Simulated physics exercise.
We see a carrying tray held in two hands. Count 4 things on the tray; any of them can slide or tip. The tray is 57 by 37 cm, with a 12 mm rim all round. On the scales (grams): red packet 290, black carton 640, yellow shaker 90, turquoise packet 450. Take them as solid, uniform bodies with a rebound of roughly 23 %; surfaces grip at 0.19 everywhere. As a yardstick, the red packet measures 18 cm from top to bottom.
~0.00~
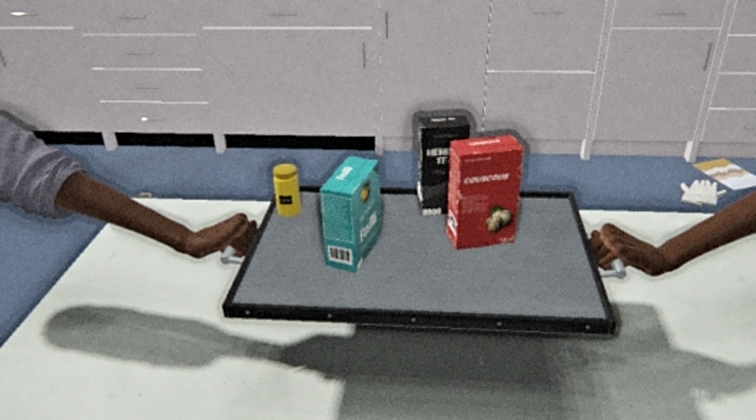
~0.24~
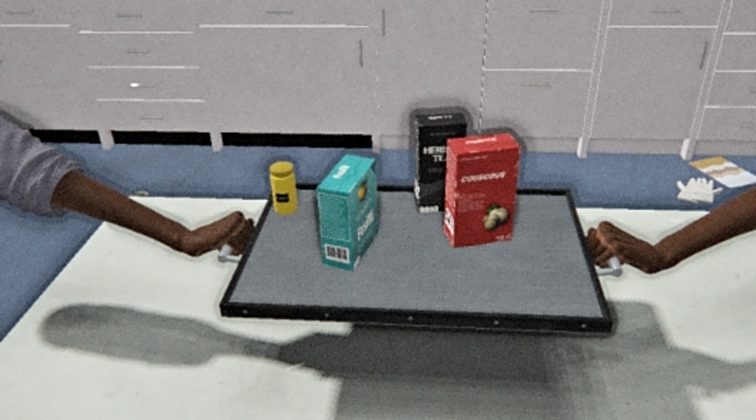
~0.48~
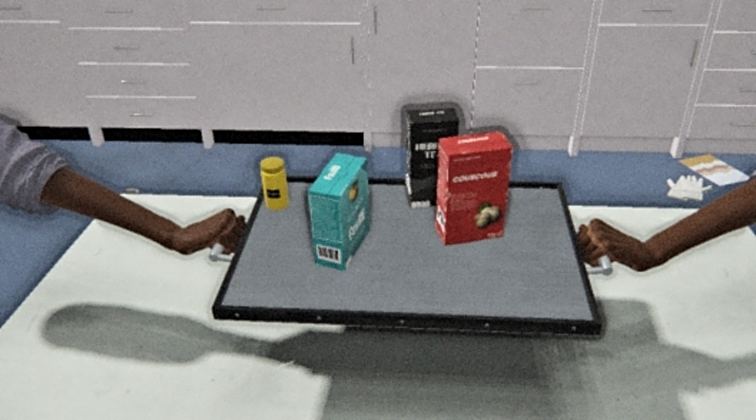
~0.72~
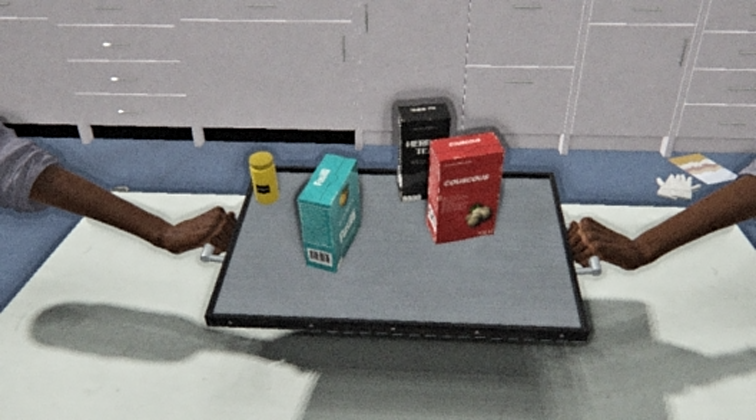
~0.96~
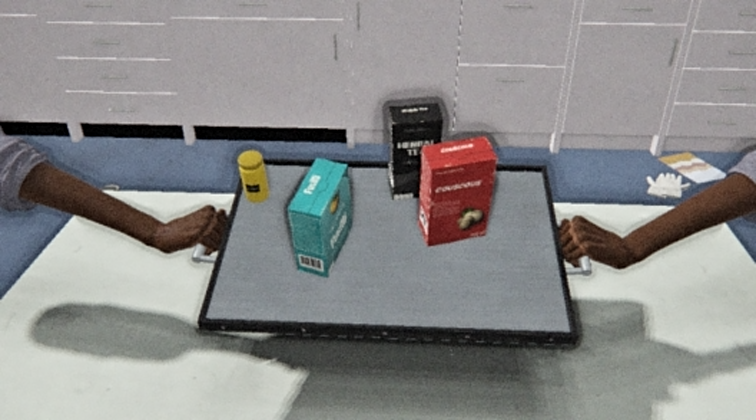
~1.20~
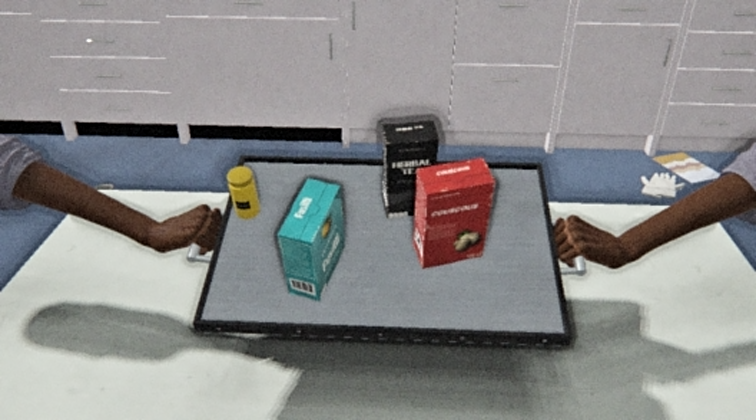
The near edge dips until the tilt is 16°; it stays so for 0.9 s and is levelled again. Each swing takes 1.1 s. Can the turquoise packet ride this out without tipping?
The turquoise packet keeps standing.
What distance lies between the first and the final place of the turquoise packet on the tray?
About 11 cm.
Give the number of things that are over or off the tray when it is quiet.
3 of them.
After 1.60 s, tray at 16°, near edge down; red packet now off the tray; turquoise packet moved 11 cm near (302, 265); black carton 9° off its base.
After 1.90 s, tray at 16°, near edge down; black carton and yellow shaker now off the tray; turquoise packet moved 11 cm near (302, 265).
In the end (3.6 s), off the tray and tipped over, red packet, black carton and yellow shaker; not toppled but over 5 cm from the start, turquoise packet. At the end, from the last picture's camera, turquoise packet near (303, 240).
